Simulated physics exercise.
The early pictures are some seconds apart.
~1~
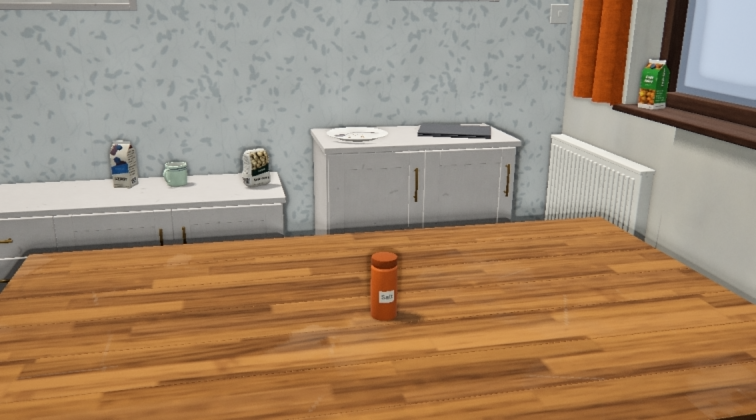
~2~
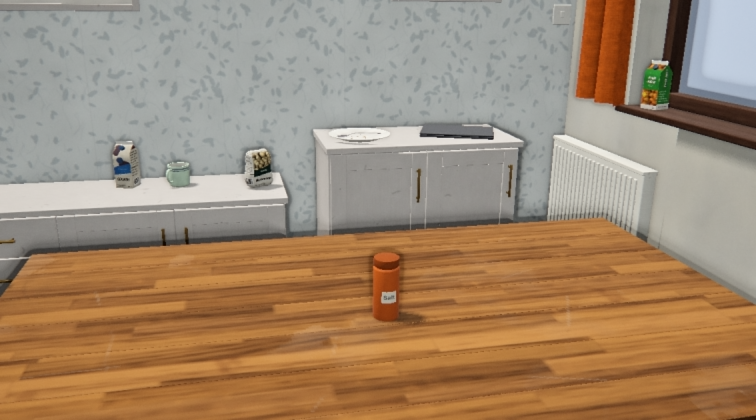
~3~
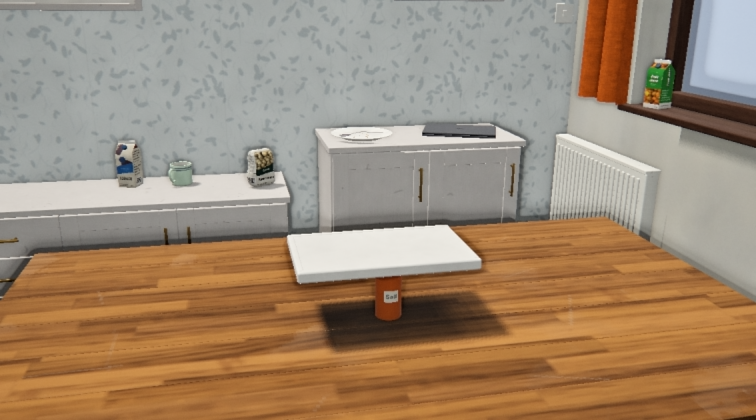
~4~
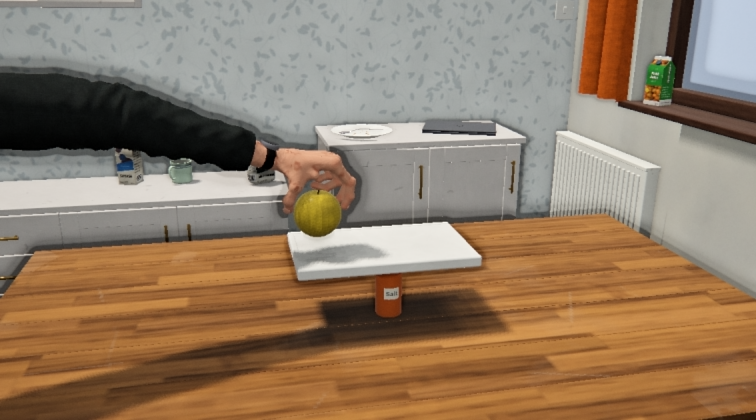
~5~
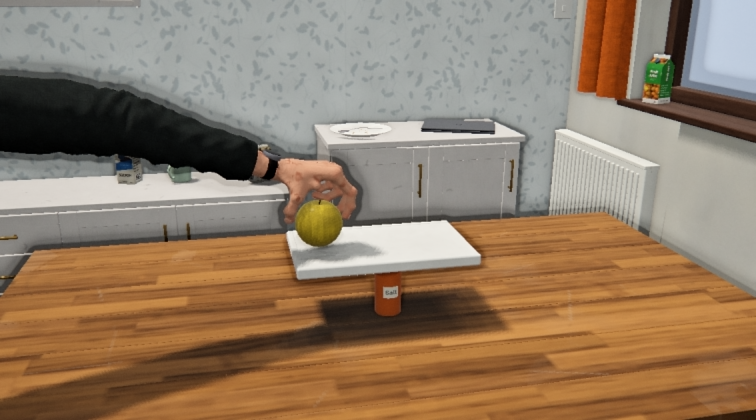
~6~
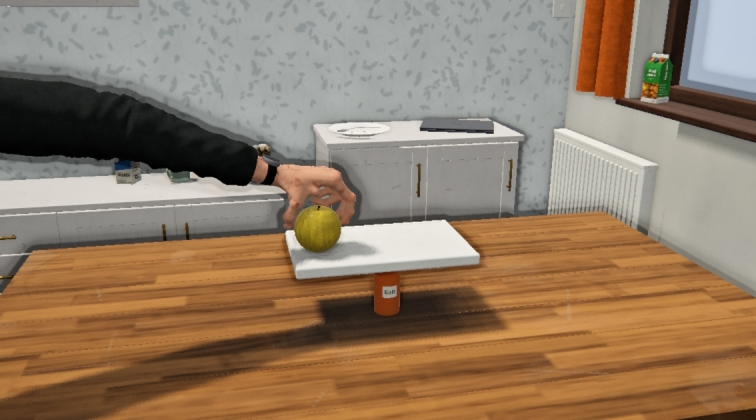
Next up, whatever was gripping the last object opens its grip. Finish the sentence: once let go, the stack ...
Once let go, the stack falls apart.
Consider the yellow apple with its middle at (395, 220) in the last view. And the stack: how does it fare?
Well, it survives then.
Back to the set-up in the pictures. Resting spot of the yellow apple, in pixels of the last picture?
Near (289, 304).
Then, 0.30 s after the last picture, yellow apple now fallen; white lid tipped 52° from how it was.
Then, 0.40 s after the last picture, white lid tipped 52° from how it was.
At rest, fallen, yellow apple; tipped over in the stack, white lid; orange shaker in place. Seen from the same camera at the end, yellow apple near (289, 305). The stack comes apart.
